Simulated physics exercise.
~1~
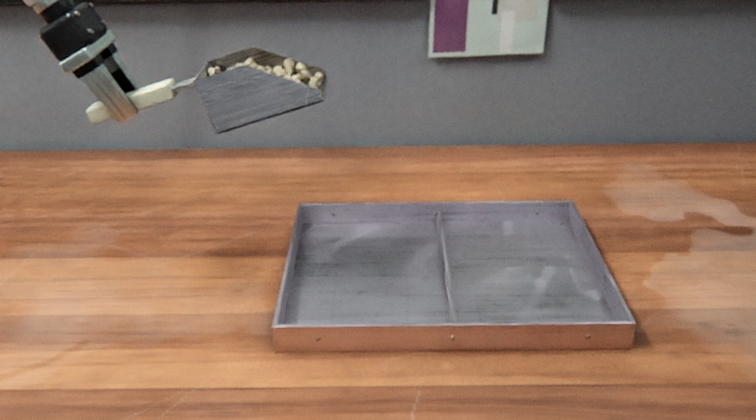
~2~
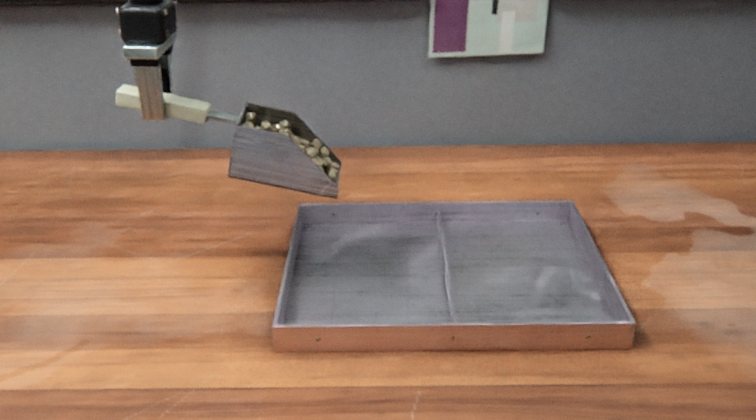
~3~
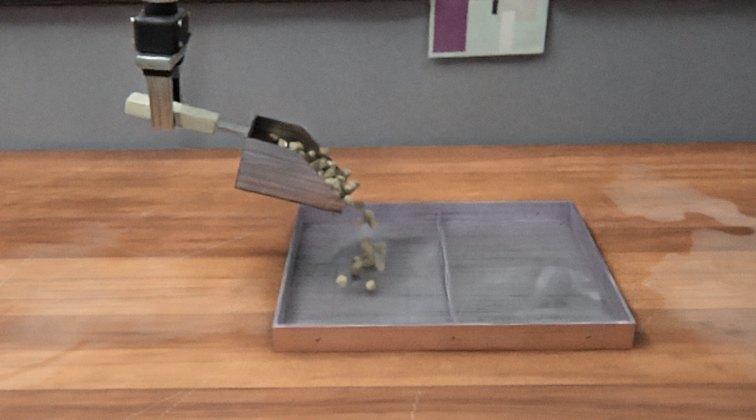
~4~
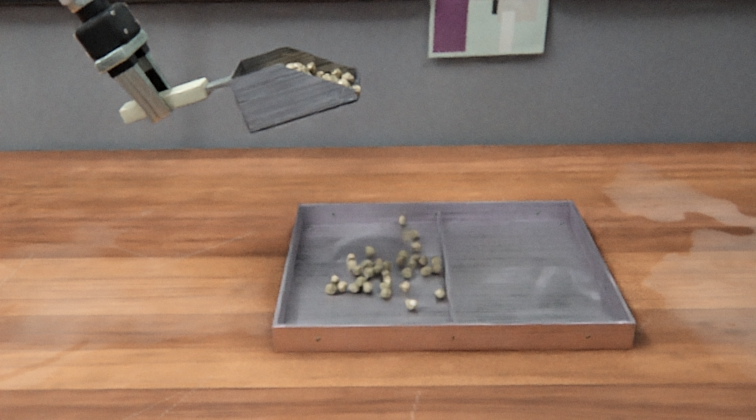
A robot arm holds an open-fronted scoop heaped with small pale pebbles above a wooden table, where a shallow tray split by a cross wall lies still. The arm lowers the scoop toward the left side of the tray and tips its front edge downward. Pebbles slide to the lip and spill over it, dropping into the left part of the tray. The arm then raises the scoop and levels it again, with pebbles still inside. A loose scatter of pebbles is left in the left part, while the right part stays empty.
